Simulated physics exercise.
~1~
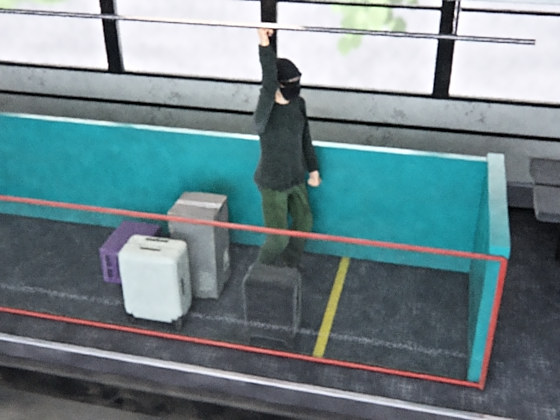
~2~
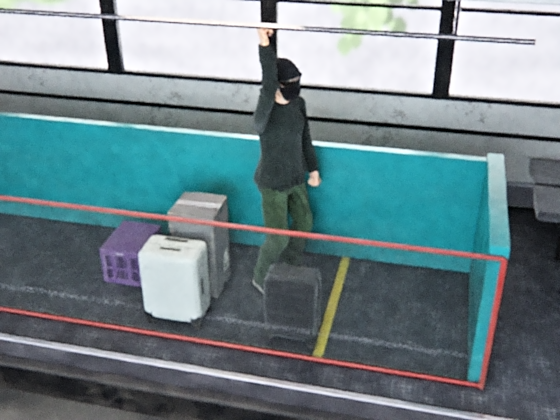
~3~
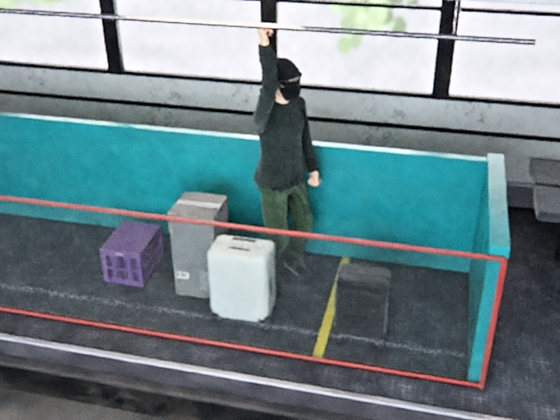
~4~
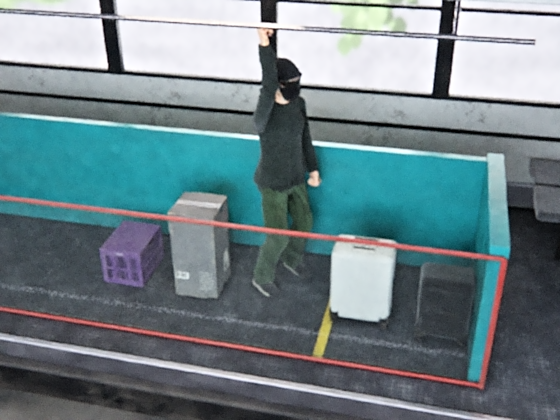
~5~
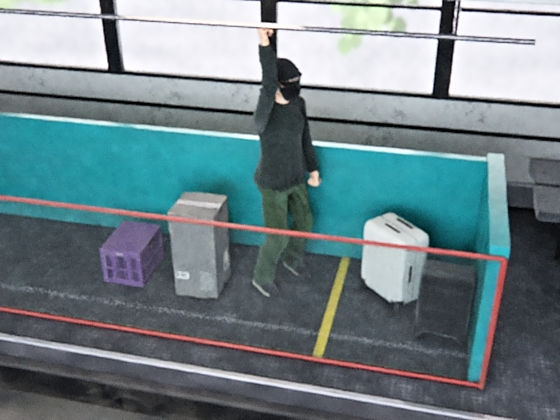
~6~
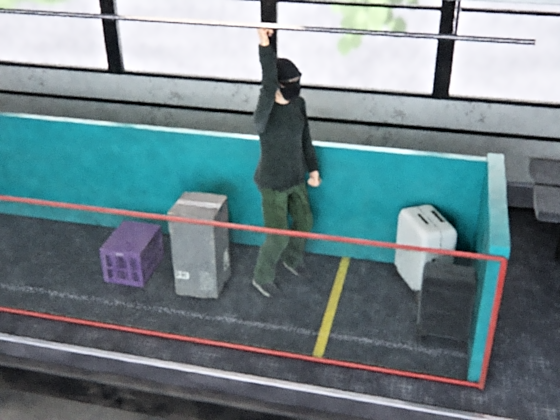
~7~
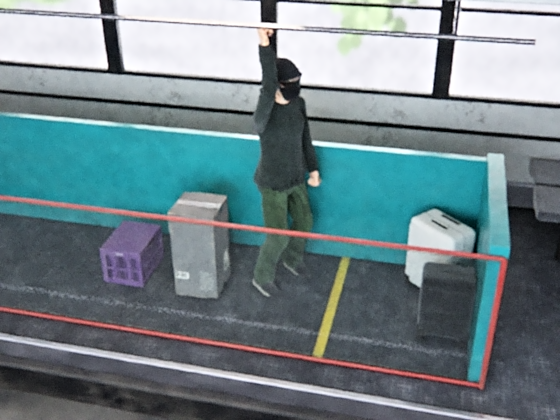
A masked passenger in dark clothes grips an overhead rail and stays in place inside a teal-walled luggage bay, seen from above through a red outline. A purple crate and a tall grey bag stand to the left, with a large white case and a small black case nearer the front. Both cases roll right, the black one leading across the yellow line and stopping near the right end. The white case follows over the line, then veers towards the back wall and ends upright behind the black case, while the crate and grey bag remain left of the line.
